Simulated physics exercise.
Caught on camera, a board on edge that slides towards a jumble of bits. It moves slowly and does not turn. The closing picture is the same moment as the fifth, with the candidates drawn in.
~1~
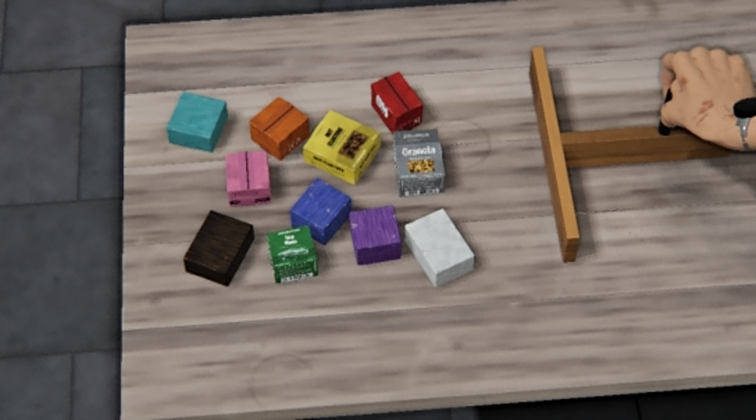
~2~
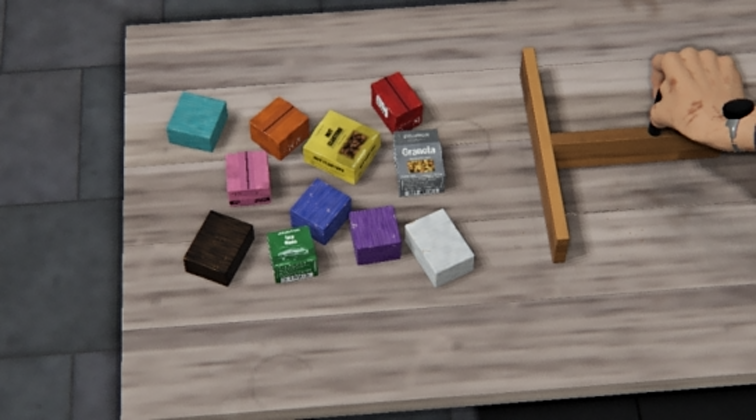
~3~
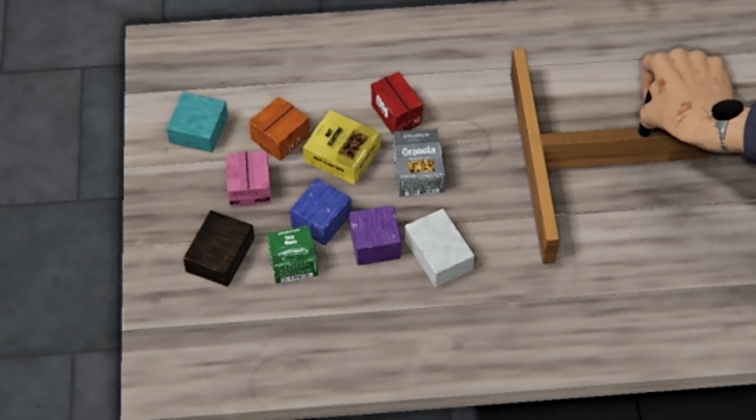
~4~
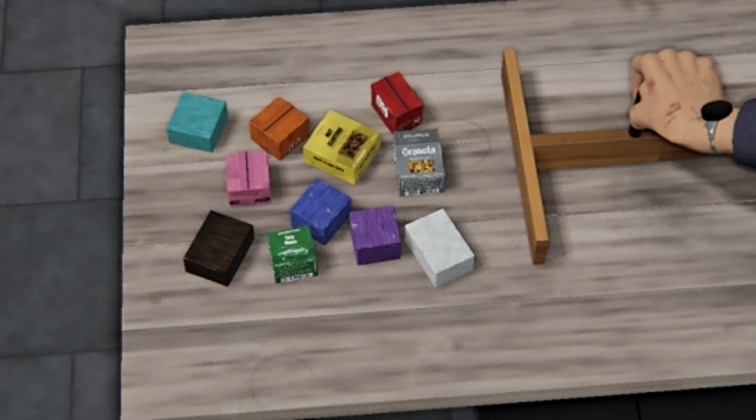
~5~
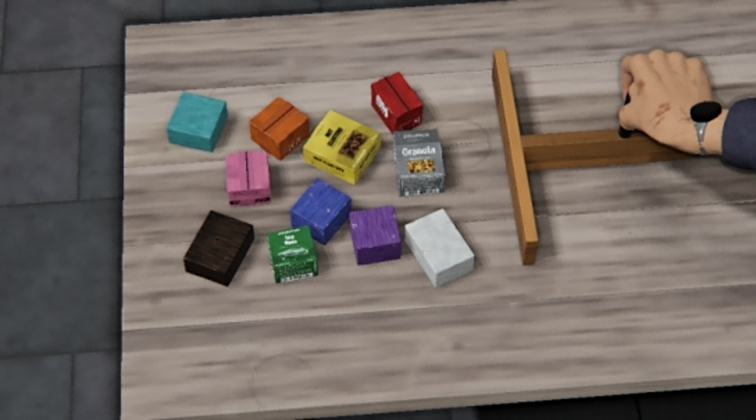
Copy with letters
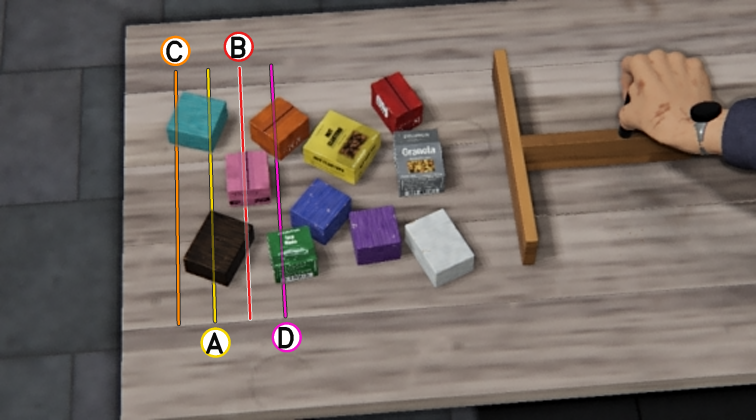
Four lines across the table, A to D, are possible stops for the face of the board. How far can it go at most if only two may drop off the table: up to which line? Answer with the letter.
Line B.
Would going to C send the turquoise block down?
Yes.
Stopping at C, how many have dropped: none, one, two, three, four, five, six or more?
In all, six or more.
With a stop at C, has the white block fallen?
By then, no.
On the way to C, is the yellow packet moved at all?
Yes.
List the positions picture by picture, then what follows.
Purple block (375, 235); yellow packet (342, 147); black block (219, 248), in the first frame.
Board (545, 139); blue block (321, 212), in the second frame.
Board (535, 140); orange box (279, 128), in the third frame.
Board (525, 140); red box (396, 105), in the fourth frame.
Board (515, 141); white block (439, 248); grey packet (419, 162); purple block (375, 235), in the fifth frame.
On the marked copy, A at (211, 189); B at (245, 186); C at (177, 191); D at (278, 184).
Taking B. A third of the way, board (419, 148); red box (385, 103); white block (400, 250).
Two thirds of the way, board (323, 154); turquoise block (159, 103); black block (164, 252).
When it is over, board (247, 160); black block over the edge; green box (133, 267); one fallen.
As for the rest, A drops four; C drops seven; D is within the limit but short.
